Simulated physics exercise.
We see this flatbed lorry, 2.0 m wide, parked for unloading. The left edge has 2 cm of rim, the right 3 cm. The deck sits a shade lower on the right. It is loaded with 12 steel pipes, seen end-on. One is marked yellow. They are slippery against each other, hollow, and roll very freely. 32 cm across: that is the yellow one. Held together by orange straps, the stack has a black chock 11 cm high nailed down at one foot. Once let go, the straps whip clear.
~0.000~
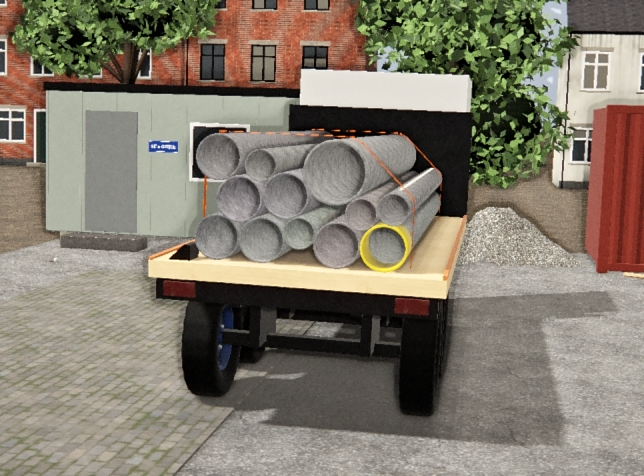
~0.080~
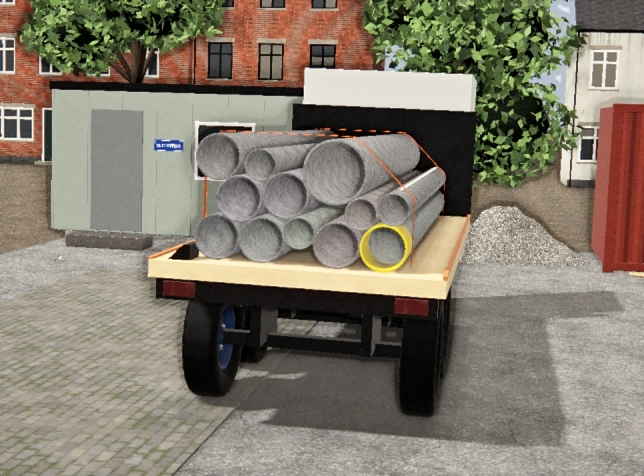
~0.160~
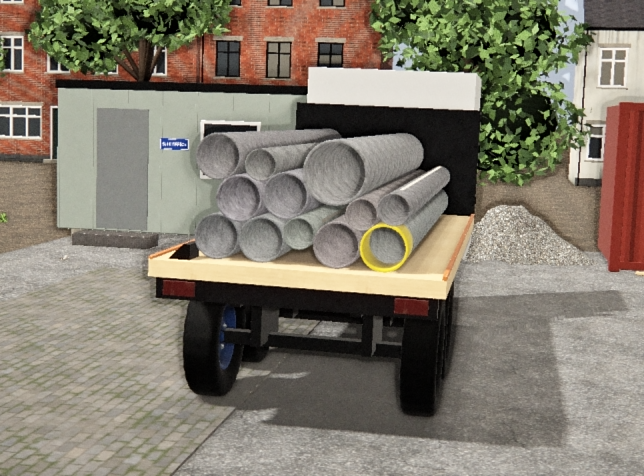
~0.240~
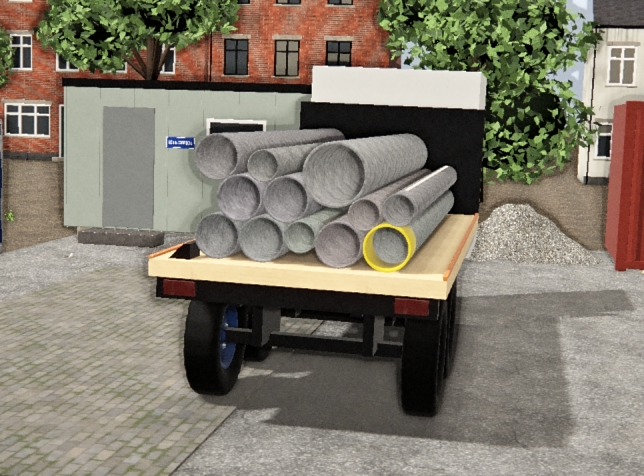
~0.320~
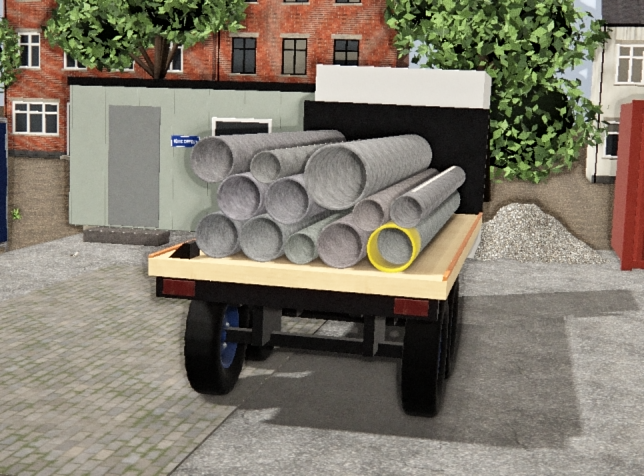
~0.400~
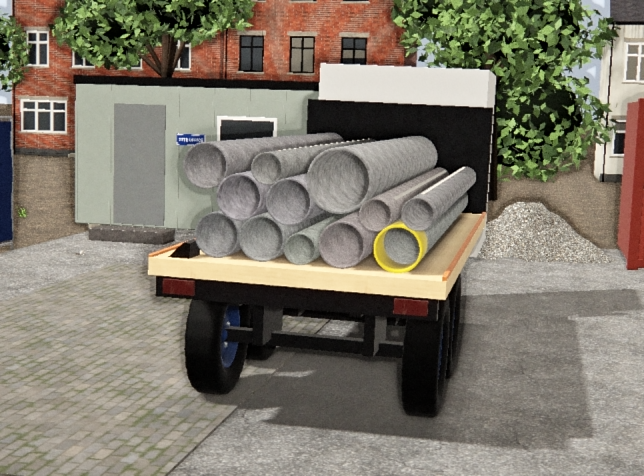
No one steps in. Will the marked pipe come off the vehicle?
Outcome - yellow topples off.
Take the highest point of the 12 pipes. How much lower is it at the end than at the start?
Roughly 30 cm.
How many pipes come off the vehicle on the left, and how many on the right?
Result (left / right): 1 / 3.
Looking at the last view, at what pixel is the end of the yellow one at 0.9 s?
Near (450, 249).
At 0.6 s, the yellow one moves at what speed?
0.9 m/s or so.
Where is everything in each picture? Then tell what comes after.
Yellow (384, 249); straps tight; chock at (188, 252); the deck is a shade lower on the right; 4 of the 12 lie on the deck itself, in the first picture.
Yellow (384, 249); straps tight, in the second picture.
Yellow (384, 249); straps gone, in the third picture.
Yellow (387, 249); straps gone, in the fourth picture.
Yellow (391, 249); straps gone, in the fifth picture.
Yellow (398, 249); no straps; chock at (187, 250), in the sixth picture.
By 0.6 s, yellow is on the deck, 20 cm from the right edge, rolling right; 1 gone from the deck.
By 0.9 s, yellow is on the deck, 5 cm from the right edge, rolling right; 2 gone from the deck.
By 1.1 s, yellow is dropping off the right side; 3 gone from the deck.
Finally (4.9 s), yellow is down on the right; 4 gone from the deck.
